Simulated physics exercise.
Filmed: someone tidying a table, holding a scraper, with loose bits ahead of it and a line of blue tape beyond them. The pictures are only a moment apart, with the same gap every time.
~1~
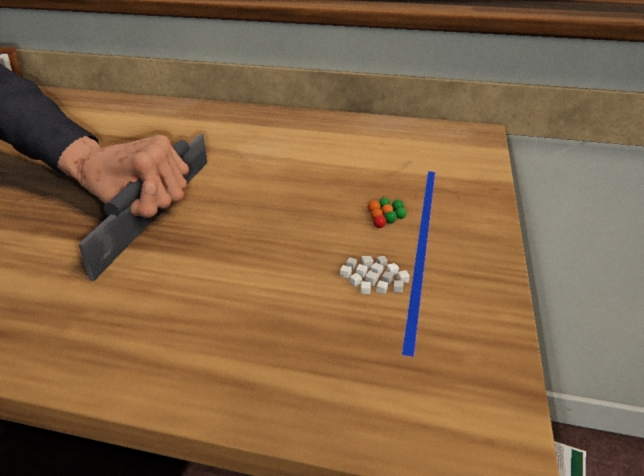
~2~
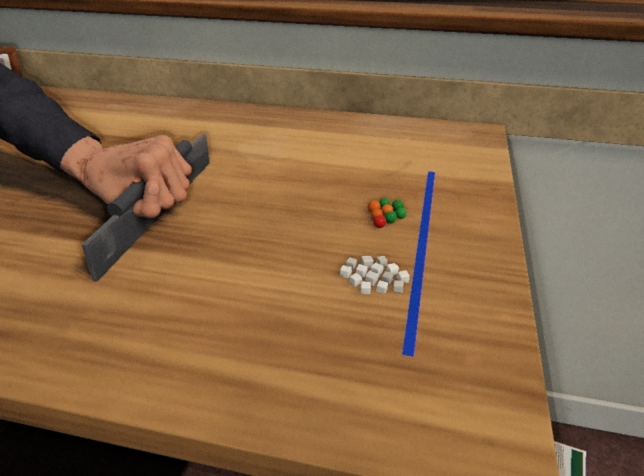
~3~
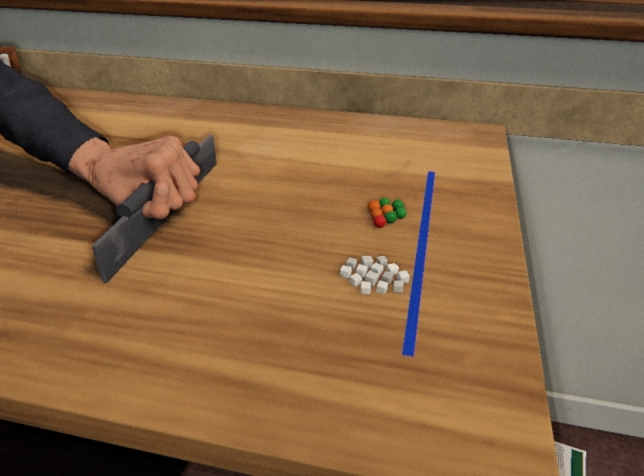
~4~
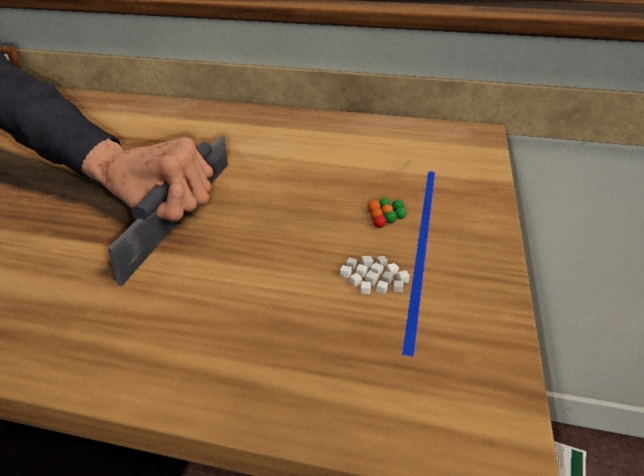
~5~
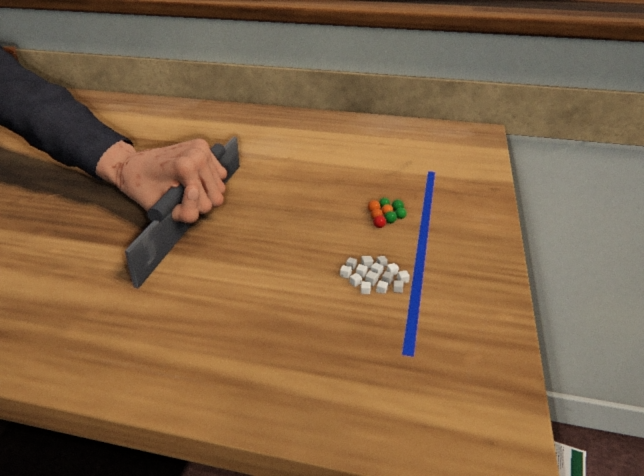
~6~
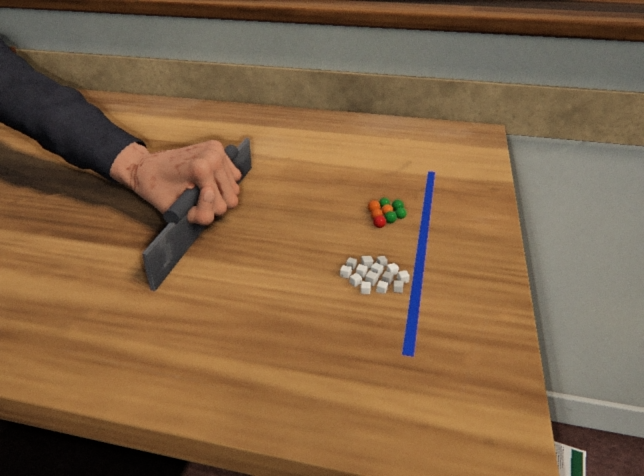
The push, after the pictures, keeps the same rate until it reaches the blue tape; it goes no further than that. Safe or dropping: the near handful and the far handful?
In the end the near handful stays on top, and the far handful loses pieces over the edge.
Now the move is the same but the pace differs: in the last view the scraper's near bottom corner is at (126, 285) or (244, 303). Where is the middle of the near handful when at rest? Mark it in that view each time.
Around (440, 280) for one pace and around (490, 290) for the other, in that order.
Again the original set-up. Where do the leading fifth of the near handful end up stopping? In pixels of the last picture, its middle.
Its middle rests roughly at (456, 286).
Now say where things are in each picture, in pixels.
In the first frame, scraper (97, 251), at rest; blue tape (431, 178), well back from the edge; edge at (526, 259); near handful (377, 270), a few sugar cubes; far handful (387, 210), a few glass marbles.
In the second frame, scraper (100, 252); far handful (387, 210).
In the third frame, scraper (110, 253); near handful (377, 270).
In the fourth frame, scraper (125, 255); far handful (387, 210).
In the fifth frame, scraper (141, 258); near handful (377, 270).
In the sixth frame, scraper (158, 260); blue tape (431, 178); edge at (526, 259); near handful (377, 270); far handful (387, 210).
Then, 0.44 s later than the last frame, scraper still moving, near (319, 198); near handful all on the table, its front near (403, 277); far handful all on the table, its front near (401, 213).
Then, 0.90 s later than the last frame, scraper stopped at the blue tape; near handful all on the table, its front near (459, 279); far handful all on the table, its front near (473, 229).
Then, 1.18 s later than the last frame, scraper stopped at the blue tape; near handful all on the table, its front near (459, 279); far handful about a tenth over the edge.
When it is over, scraper stopped at the blue tape; near handful all on the table, its front near (459, 279); far handful every one over the edge.
